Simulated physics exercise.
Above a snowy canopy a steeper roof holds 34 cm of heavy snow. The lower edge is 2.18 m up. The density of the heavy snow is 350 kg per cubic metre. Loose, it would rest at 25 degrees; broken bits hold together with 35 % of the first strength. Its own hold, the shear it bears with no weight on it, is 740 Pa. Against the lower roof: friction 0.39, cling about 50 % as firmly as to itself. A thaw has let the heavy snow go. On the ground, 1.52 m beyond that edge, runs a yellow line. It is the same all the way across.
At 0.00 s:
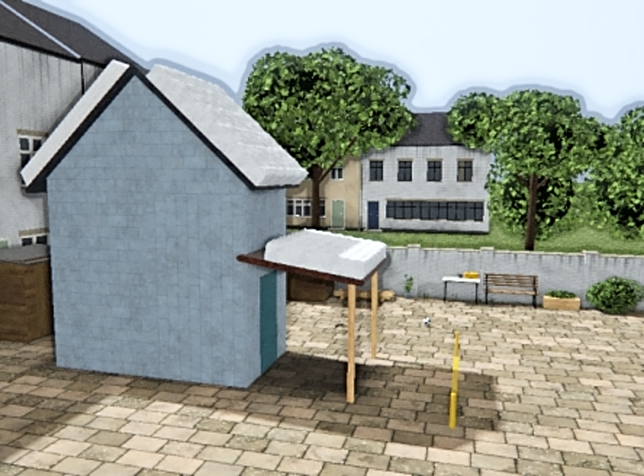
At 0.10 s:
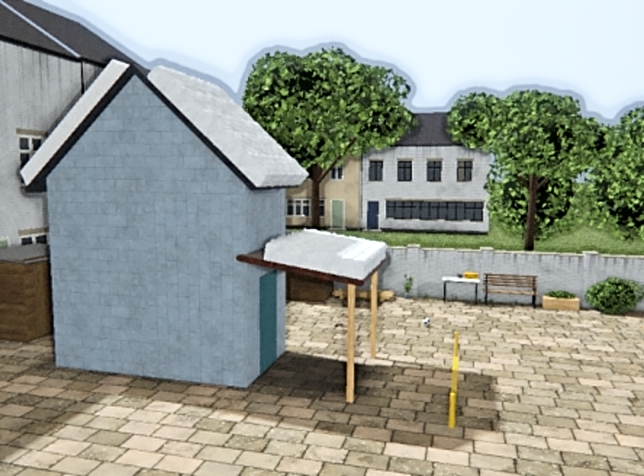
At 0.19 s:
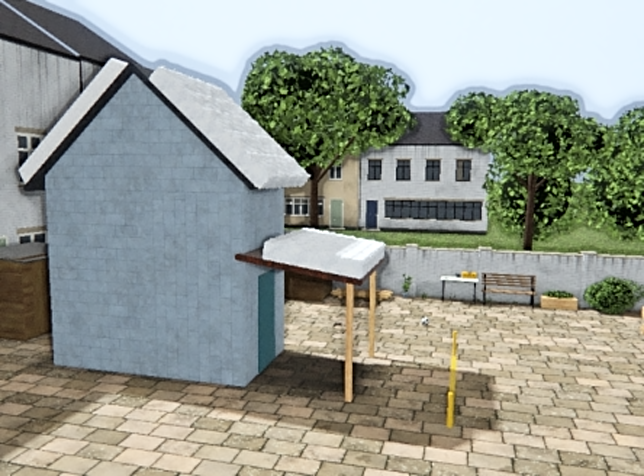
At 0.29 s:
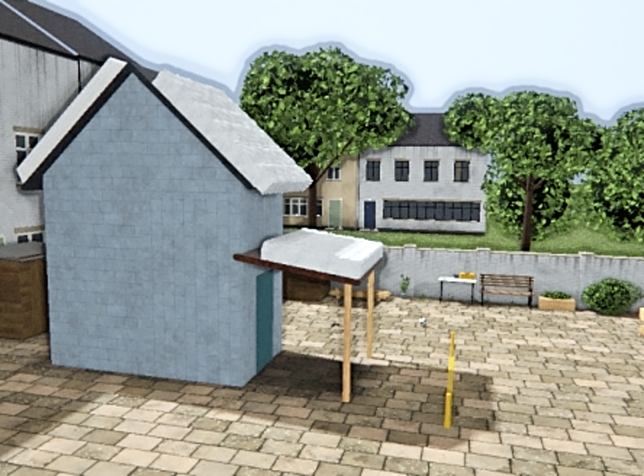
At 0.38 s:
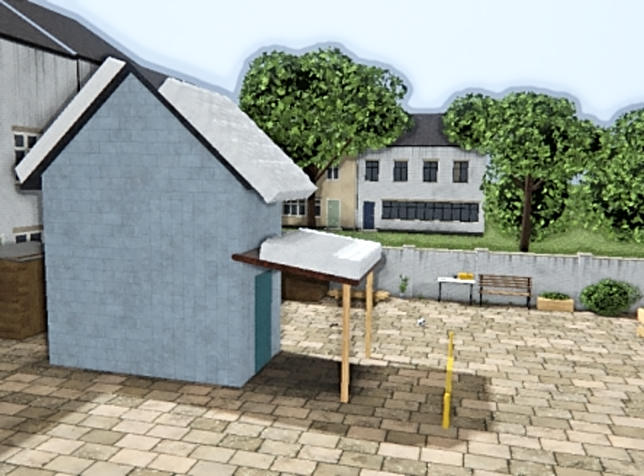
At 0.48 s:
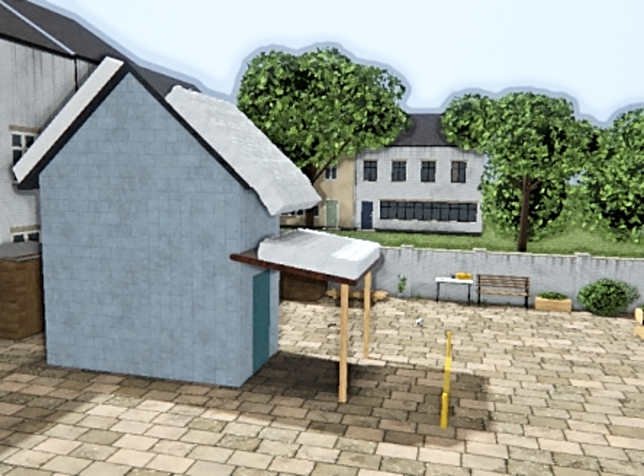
A small blue building stood in a paved yard with snow on its roof, and the thick snow slid slowly down the right slope, baring dark roof near the ridge and jutting past the lower edge.
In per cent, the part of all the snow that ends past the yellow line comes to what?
Close to 34 per cent.
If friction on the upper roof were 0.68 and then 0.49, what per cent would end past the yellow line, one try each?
In turn about 1 %, 7 %.
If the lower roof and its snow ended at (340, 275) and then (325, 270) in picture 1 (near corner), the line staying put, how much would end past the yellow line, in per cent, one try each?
In that order: 40 %, 40 %.
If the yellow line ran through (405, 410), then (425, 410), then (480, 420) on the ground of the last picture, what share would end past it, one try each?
In turn about 50 %, 40 %, 20 %.
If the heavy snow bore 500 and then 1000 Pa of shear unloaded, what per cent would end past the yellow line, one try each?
In turn about 40 %, 25 %.
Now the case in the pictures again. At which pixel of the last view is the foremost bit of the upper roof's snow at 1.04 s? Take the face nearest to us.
Around (361, 256).
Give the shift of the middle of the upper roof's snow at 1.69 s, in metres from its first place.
Some 4.4 m.
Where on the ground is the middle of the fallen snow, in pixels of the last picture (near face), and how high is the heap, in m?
Near (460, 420), some 0.4 m high.
After 1.04 s, none is below the lower edge and 0 % is past the line.
After 1.69 s, 41 % is below the lower edge and 10 % is past the line.
After 2.35 s, 58 % is below the lower edge and 34 % is past the line.
After 3.00 s, 58 % is below the lower edge and 34 % is past the line.
After 3.10 s, at the end, 58 % is below the lower edge and 34 % is past the line.
